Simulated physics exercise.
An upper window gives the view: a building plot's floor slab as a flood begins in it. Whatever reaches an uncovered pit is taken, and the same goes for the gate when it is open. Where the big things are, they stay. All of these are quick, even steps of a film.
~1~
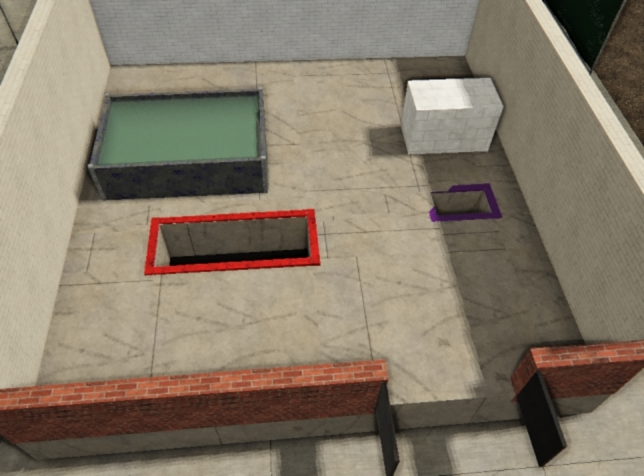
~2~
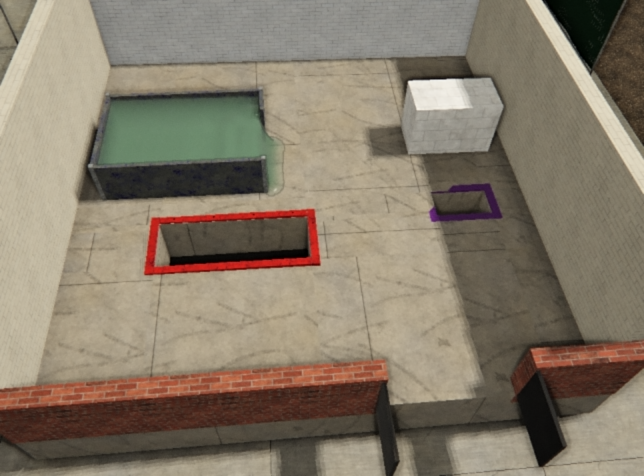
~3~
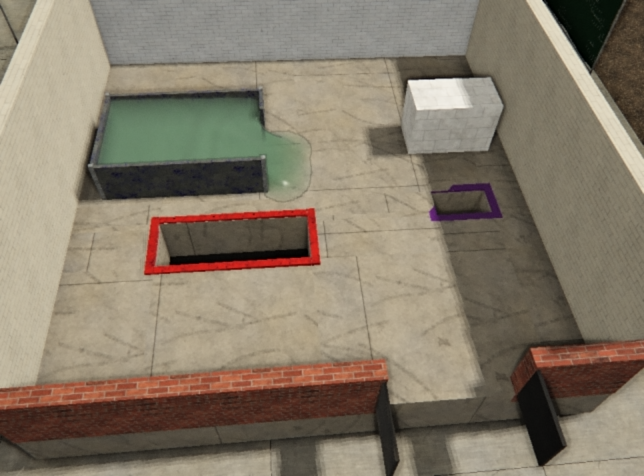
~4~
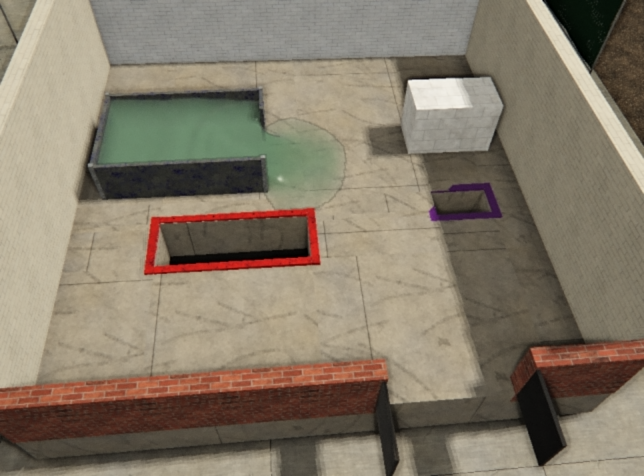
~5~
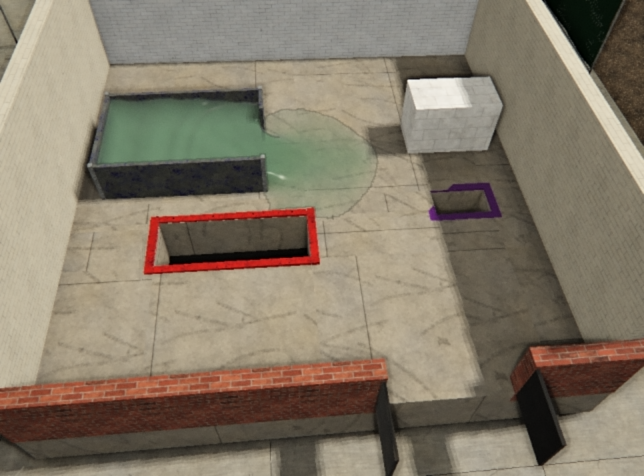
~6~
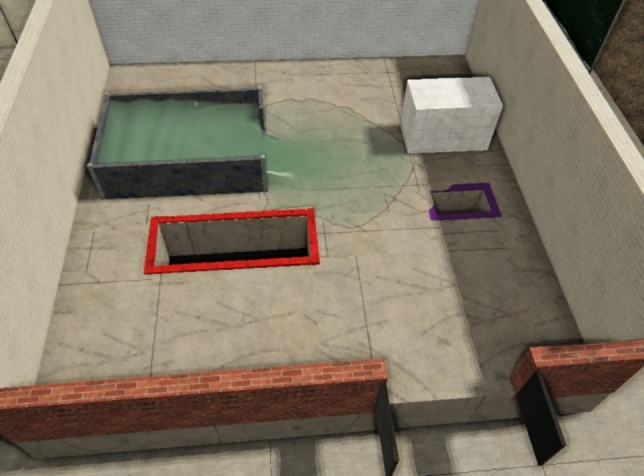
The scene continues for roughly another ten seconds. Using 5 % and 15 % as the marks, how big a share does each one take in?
Shares taken in: Gate - between 5 and 15 %; purple pit - over 15 %; red pit - under 5 %.
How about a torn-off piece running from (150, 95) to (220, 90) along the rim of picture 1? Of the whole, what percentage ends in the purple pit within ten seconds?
Share to the purple pit: 4 in a hundred.
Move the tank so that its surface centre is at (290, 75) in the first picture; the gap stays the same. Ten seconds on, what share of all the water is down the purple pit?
Result, purple pit: 10 percent after ten seconds.
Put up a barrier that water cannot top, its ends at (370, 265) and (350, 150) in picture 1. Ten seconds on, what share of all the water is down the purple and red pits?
Estimated shares: Purple 4 percent, red 8 percent.
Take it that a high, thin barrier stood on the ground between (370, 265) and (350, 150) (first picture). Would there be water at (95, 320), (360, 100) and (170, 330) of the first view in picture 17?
In the order given, the spots are spared, swamped and spared.
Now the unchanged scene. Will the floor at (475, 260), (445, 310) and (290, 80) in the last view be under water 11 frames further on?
One by one: Waterlogged / waterlogged / left dry.
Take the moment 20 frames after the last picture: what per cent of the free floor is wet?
About 45 per cent.
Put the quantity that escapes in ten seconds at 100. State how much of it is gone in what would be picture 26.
Near 35 in a hundred, I reckon.
A moment on, water covers 25 % of the floor; the gate 0 %, the purple pit 1 %, the red pit 0 %.
Next, water covers 40 % of the floor; the gate 0 %, the purple pit 5 %, the red pit 0 %.
Then, water covers 45 % of the floor; the gate 0 %, the purple pit 11 %, the red pit 1 %.
Later, water covers 60 % of the floor; the gate 3 %, the purple pit 19 %, the red pit 1 %.
In the end, water covers 85 % of the floor; the gate 9 %, the purple pit 28 %, the red pit 1 %.
